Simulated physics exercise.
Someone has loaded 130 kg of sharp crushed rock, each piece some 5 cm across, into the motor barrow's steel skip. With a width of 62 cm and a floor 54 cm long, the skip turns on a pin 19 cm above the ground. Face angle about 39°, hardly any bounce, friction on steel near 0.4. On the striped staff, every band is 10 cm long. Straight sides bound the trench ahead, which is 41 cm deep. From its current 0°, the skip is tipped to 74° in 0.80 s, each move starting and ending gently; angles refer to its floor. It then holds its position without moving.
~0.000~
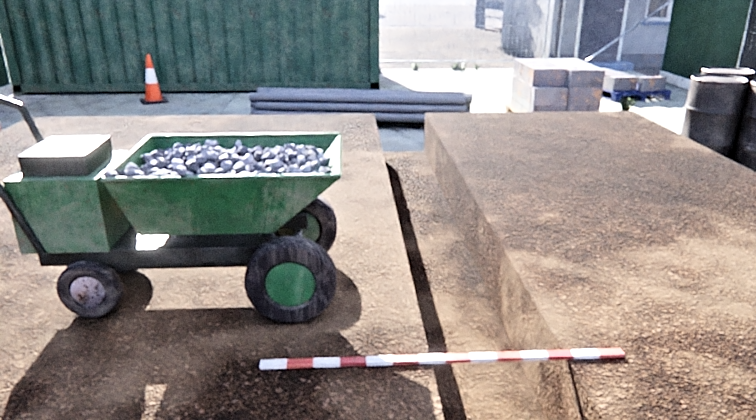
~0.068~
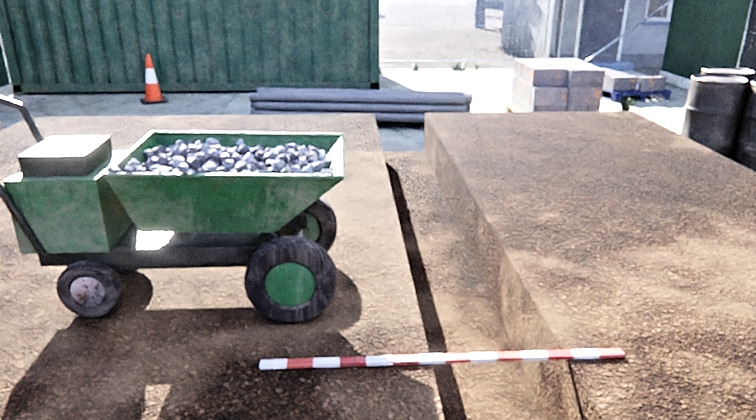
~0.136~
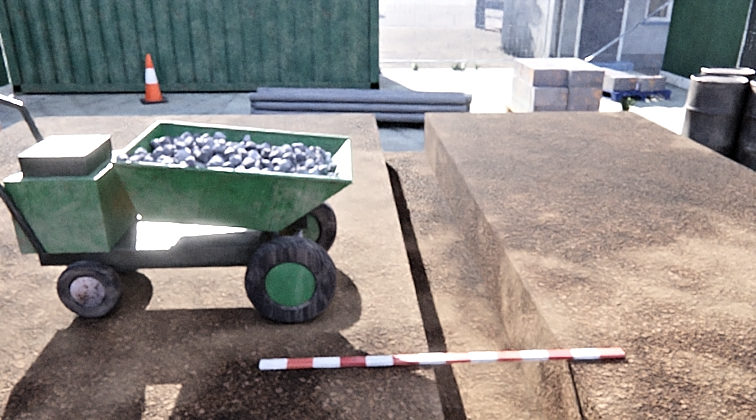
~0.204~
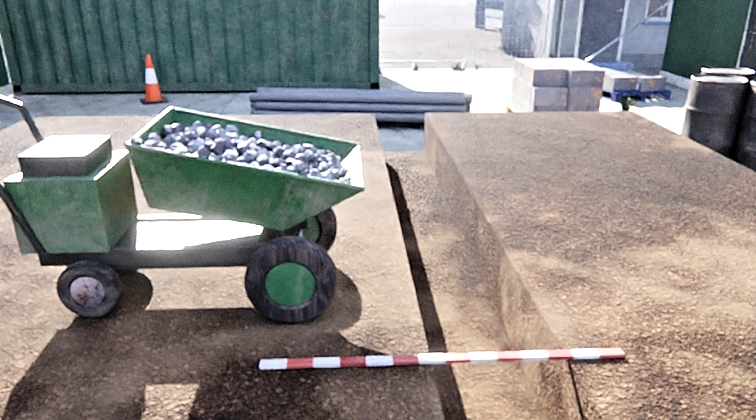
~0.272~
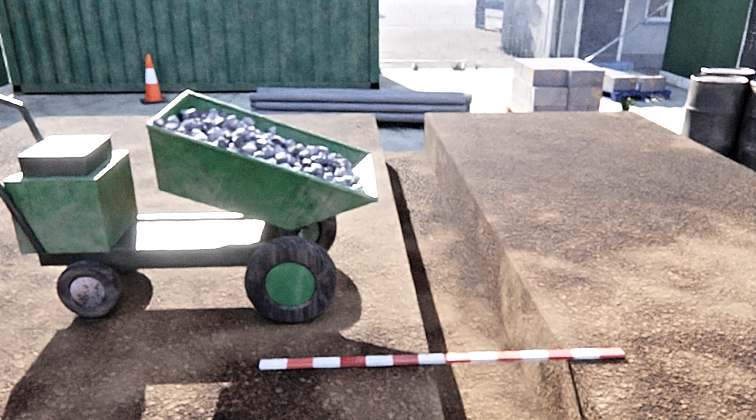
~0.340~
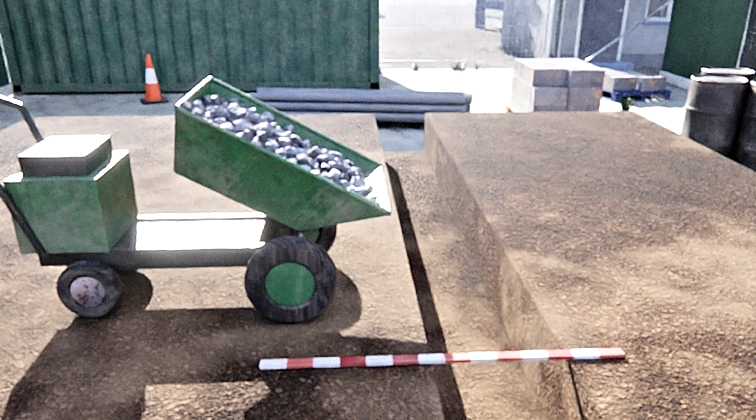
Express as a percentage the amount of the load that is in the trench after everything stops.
The amount is close to 100 per cent of the load.
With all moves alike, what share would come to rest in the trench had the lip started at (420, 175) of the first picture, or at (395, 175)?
Roughly 80 percent for the first, and 95 percent for the second.
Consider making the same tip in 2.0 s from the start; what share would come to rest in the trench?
Near 100 per cent.
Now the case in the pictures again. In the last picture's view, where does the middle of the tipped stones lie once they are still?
I'd point somewhere around (475, 343).
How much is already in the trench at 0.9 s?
40 per cent, give or take.
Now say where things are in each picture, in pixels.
In the first frame, lip at (340, 176), floor tilted 0°, highest stones at (219, 152).
In the second frame, the skip is at 2°, its lip at (344, 178); the top of the load is at (211, 151); the stones move at 0.3 m/s on average.
In the third frame, the skip is at 6°, its lip at (352, 182); the top of the load is at (192, 143); the stones move at 0.6 m/s on average.
In the fourth frame, the skip is at 12°, its lip at (364, 189); the top of the load is at (197, 133); the stones move at 0.9 m/s on average.
In the fifth frame, the skip is at 20°, its lip at (378, 200); the top of the load is at (201, 118); the stones move at 1.1 m/s on average.
In the sixth frame, the skip is at 29°, its lip at (391, 214); the top of the load is at (215, 104); the stones move at 1.2 m/s on average.
After 0.6 s the floor is at 62°; 100 % in the skip; the foremost stones are at (410, 247).
After 0.9 s the floor is at 74°; 58 % in the skip, 1 % short of the trench, 41 % in the trench; the foremost stones are at (492, 336).
After 1.2 s the floor is at 74°; 6 % in the skip, 94 % in the trench; the foremost stones are at (519, 343).
After 3.2 s the floor is at 74°; 0 % in the skip, 100 % in the trench; the foremost stones are at (521, 353).
